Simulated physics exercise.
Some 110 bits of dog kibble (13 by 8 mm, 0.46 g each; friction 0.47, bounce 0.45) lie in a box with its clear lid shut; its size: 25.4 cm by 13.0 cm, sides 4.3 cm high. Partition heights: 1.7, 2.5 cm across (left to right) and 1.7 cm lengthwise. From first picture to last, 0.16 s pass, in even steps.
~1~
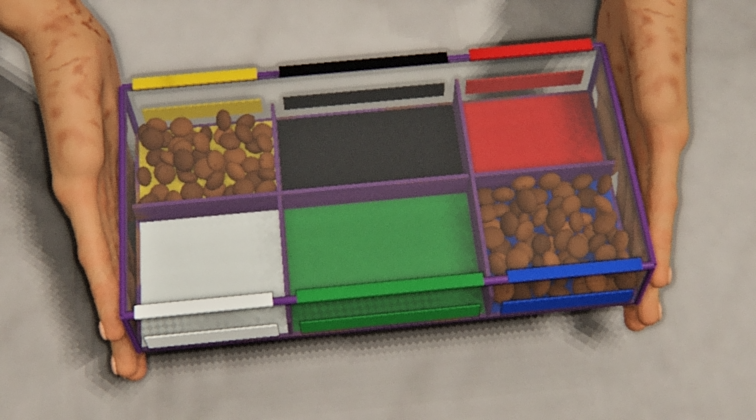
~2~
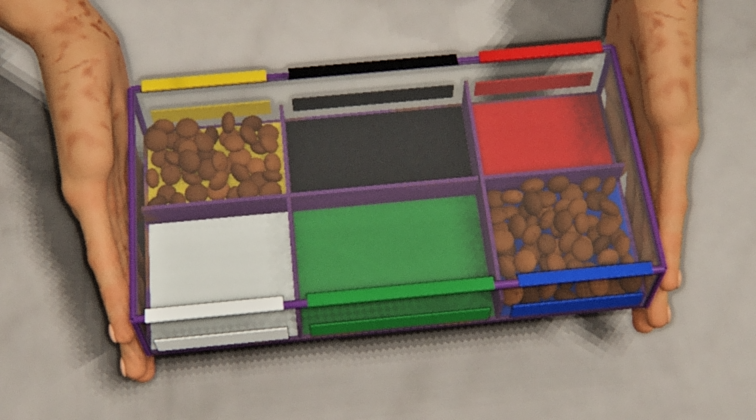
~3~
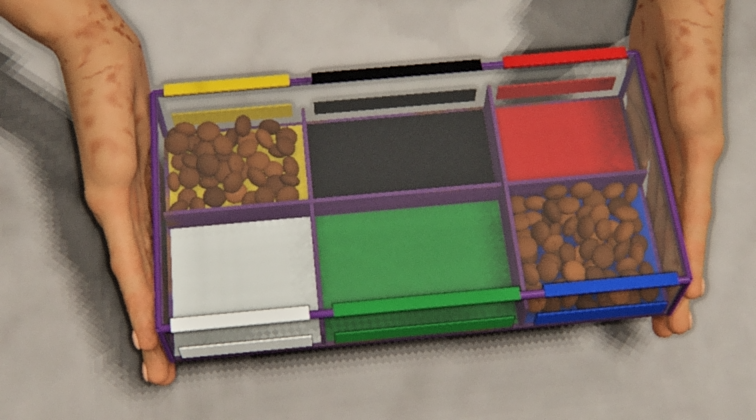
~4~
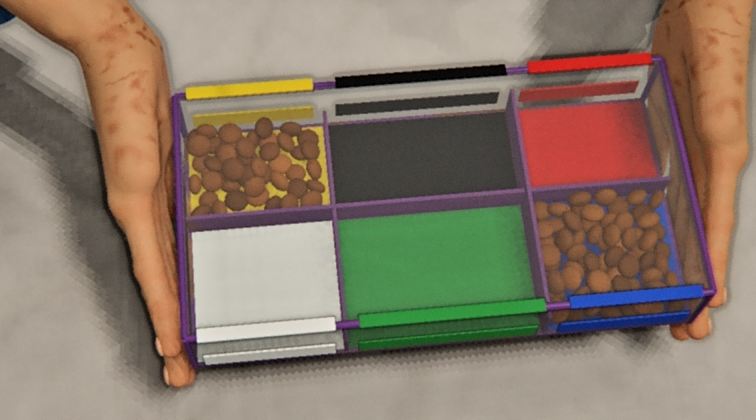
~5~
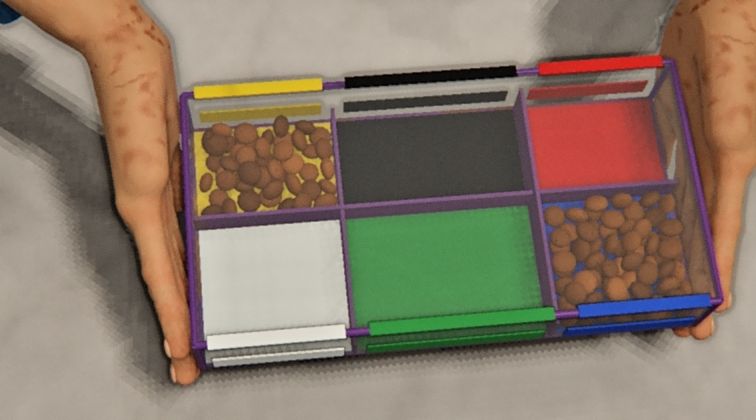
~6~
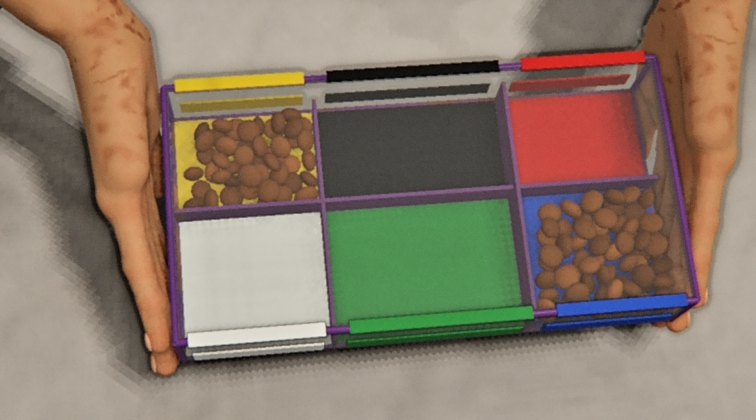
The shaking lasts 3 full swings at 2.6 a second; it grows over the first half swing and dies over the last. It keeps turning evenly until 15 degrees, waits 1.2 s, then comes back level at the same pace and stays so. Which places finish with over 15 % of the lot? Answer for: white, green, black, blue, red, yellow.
White: Under, green: Under, black: Under, blue: Over, red: Under, yellow: Over.
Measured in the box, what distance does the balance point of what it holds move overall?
Roughly 1.5 cm.
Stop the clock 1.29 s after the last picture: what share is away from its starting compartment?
About 15 per cent.
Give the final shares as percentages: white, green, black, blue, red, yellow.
White 0; green 10; black 0; blue 55; red 5; yellow 30.
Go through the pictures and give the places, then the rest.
In the first frame, box at (391, 294); tilt 0 degrees; moved 0.0 cm; blue 60 %, yellow 40 %.
In the second frame, box at (401, 298); tilt 1 degrees; moved 0.5 cm.
In the third frame, box at (427, 307); tilt 2 degrees; moved 1.8 cm.
In the fourth frame, box at (452, 318); tilt 5 degrees; moved 3.0 cm; low side front.
In the fifth frame, box at (461, 325); tilt 9 degrees; moved 3.5 cm; low side front.
In the sixth frame, box at (441, 323); tilt 12 degrees; moved 2.5 cm; low side front; blue 60 %, yellow 40 %.
Then, 0.50 s after the last picture, tilt 15 degrees; green 5 %, blue 60 %, yellow 35 %; middle of all pieces near (327, 190).
Then, 0.91 s after the last picture, tilt 15 degrees; green 10 %, blue 60 %, yellow 30 %; middle of all pieces near (353, 198).
Then, 1.29 s after the last picture, tilt 14 degrees; green 10 %, blue 55 %, red 5 %, yellow 30 %; middle of all pieces near (429, 223).
Then, 1.65 s after the last picture, tilt 0 degrees; green 10 %, blue 55 %, red 5 %, yellow 30 %; middle of all pieces near (432, 225).
In the end, white 0 %, green 10 %, black 0 %, blue 55 %, red 5 %, yellow 30 %.
